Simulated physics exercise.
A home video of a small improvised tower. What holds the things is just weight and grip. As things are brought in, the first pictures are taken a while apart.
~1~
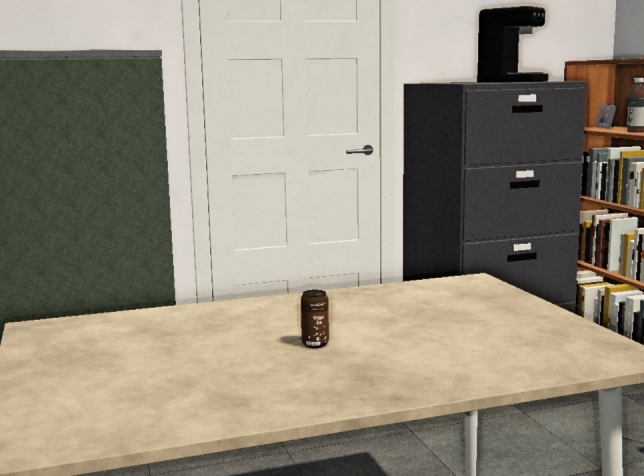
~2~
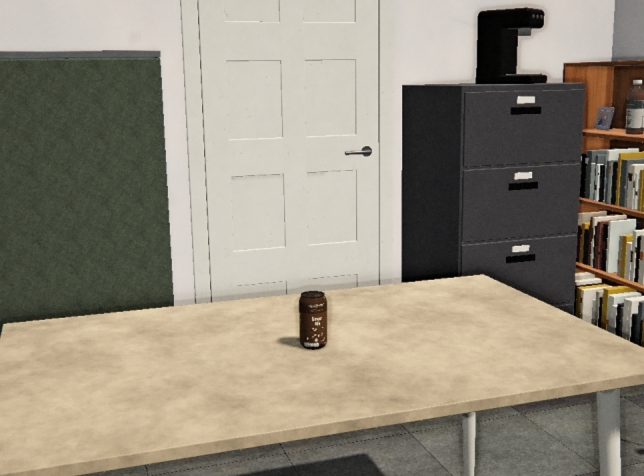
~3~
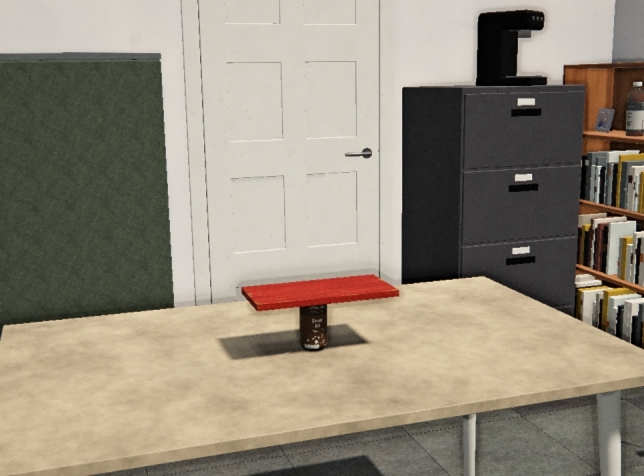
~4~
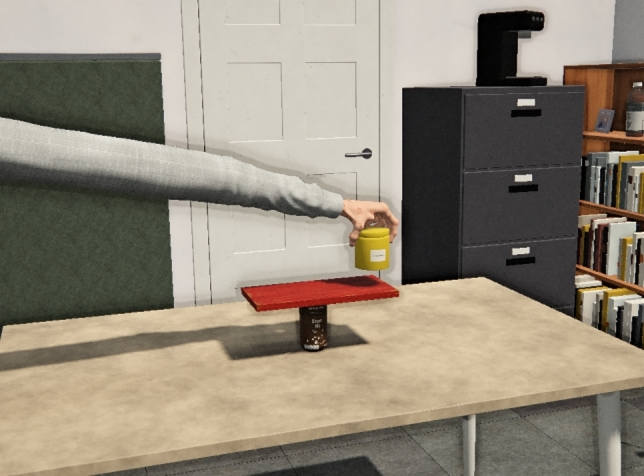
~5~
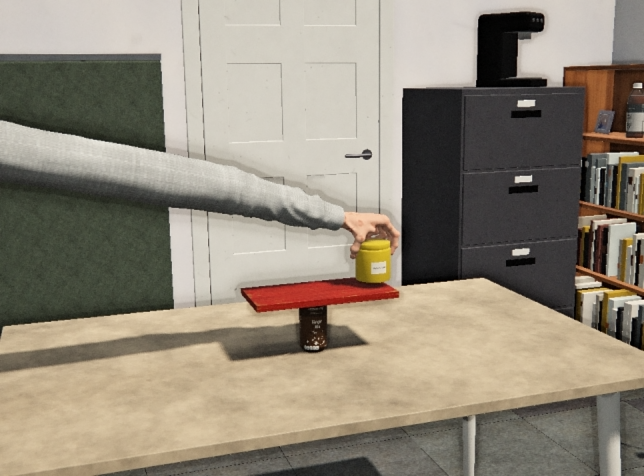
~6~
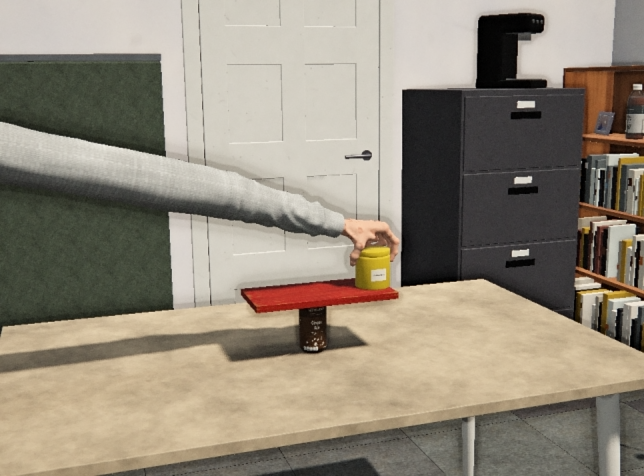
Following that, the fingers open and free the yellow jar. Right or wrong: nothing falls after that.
Wrong.
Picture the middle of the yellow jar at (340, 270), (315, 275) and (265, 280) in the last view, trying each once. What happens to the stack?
Try 1: Topples; try 2: Stands; try 3: Topples.
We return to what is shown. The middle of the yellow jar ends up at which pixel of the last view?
In the final view it sits at roughly (408, 324).
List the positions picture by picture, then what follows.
In the first frame, the last thing is not in view yet; brown can (315, 319).
In the second frame, the last thing is not in view yet; brown can (313, 320).
In the third frame, the last thing is not in view yet; brown can (313, 322).
In the fourth frame, coming down; yellow jar (372, 248); brown can (313, 323).
In the fifth frame, coming down; yellow jar (373, 260); brown can (313, 323).
In the sixth frame, in place under the hand; yellow jar (373, 267); brown can (313, 324).
Then, 0.30 s after the last picture, yellow jar now fallen; red board tipped 42° from how it was.
Then, 0.50 s after the last picture, red board tipped 56° from how it was.
At rest, fallen, yellow jar; tipped over in the stack, red board; brown can in place. Seen from the same camera at the end, yellow jar near (408, 324). The stack loses its balance.
